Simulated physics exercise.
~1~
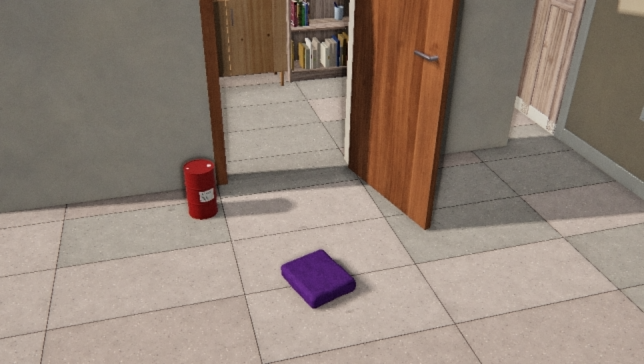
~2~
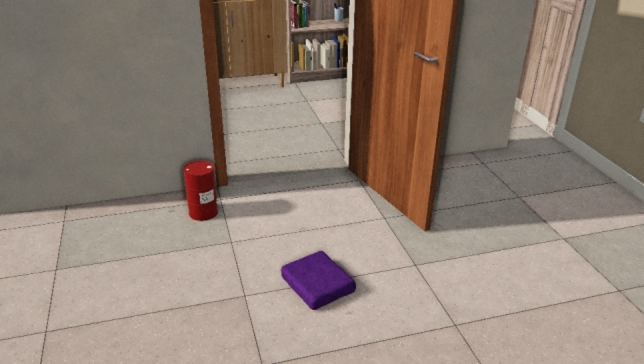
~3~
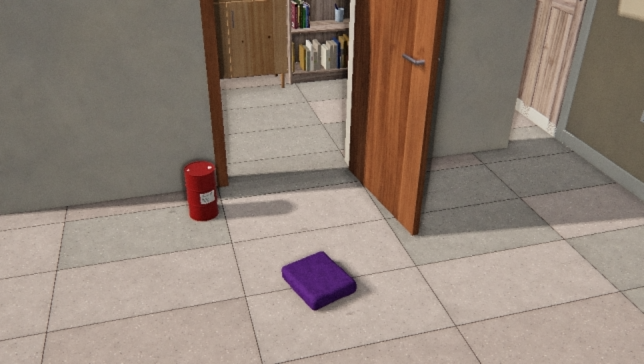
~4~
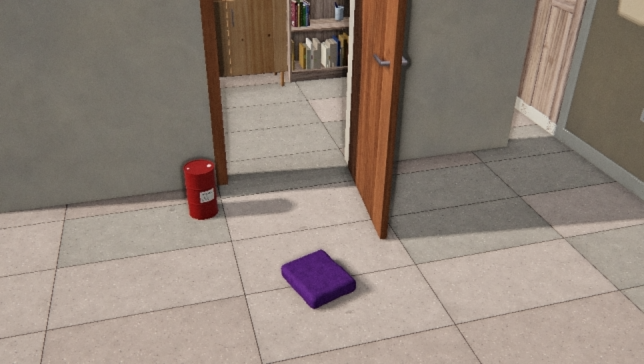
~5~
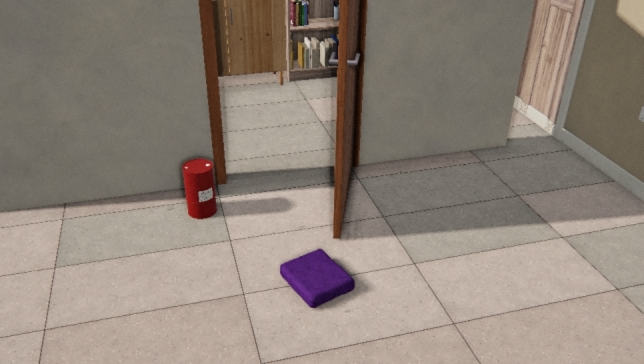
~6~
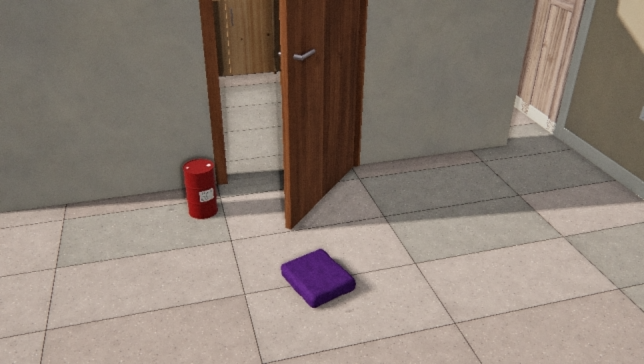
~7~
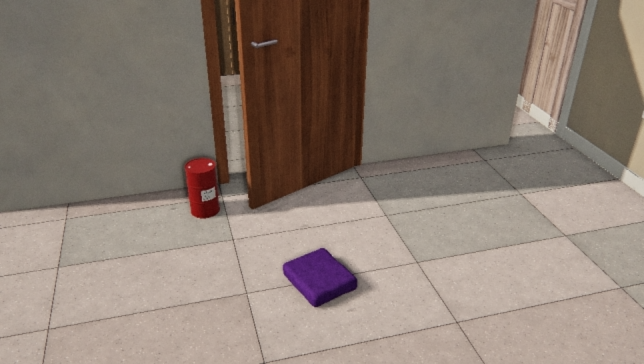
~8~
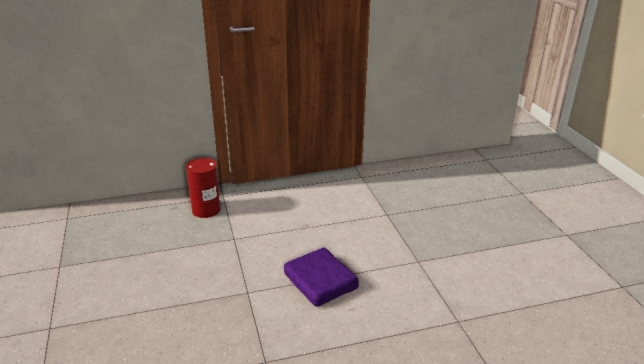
A brown wooden door that stood wide open, showing bookshelves in the room beyond, swung steadily around to the left until it was shut in its frame, while a red canister by the wall and a purple cushion on the tiled floor stayed put.
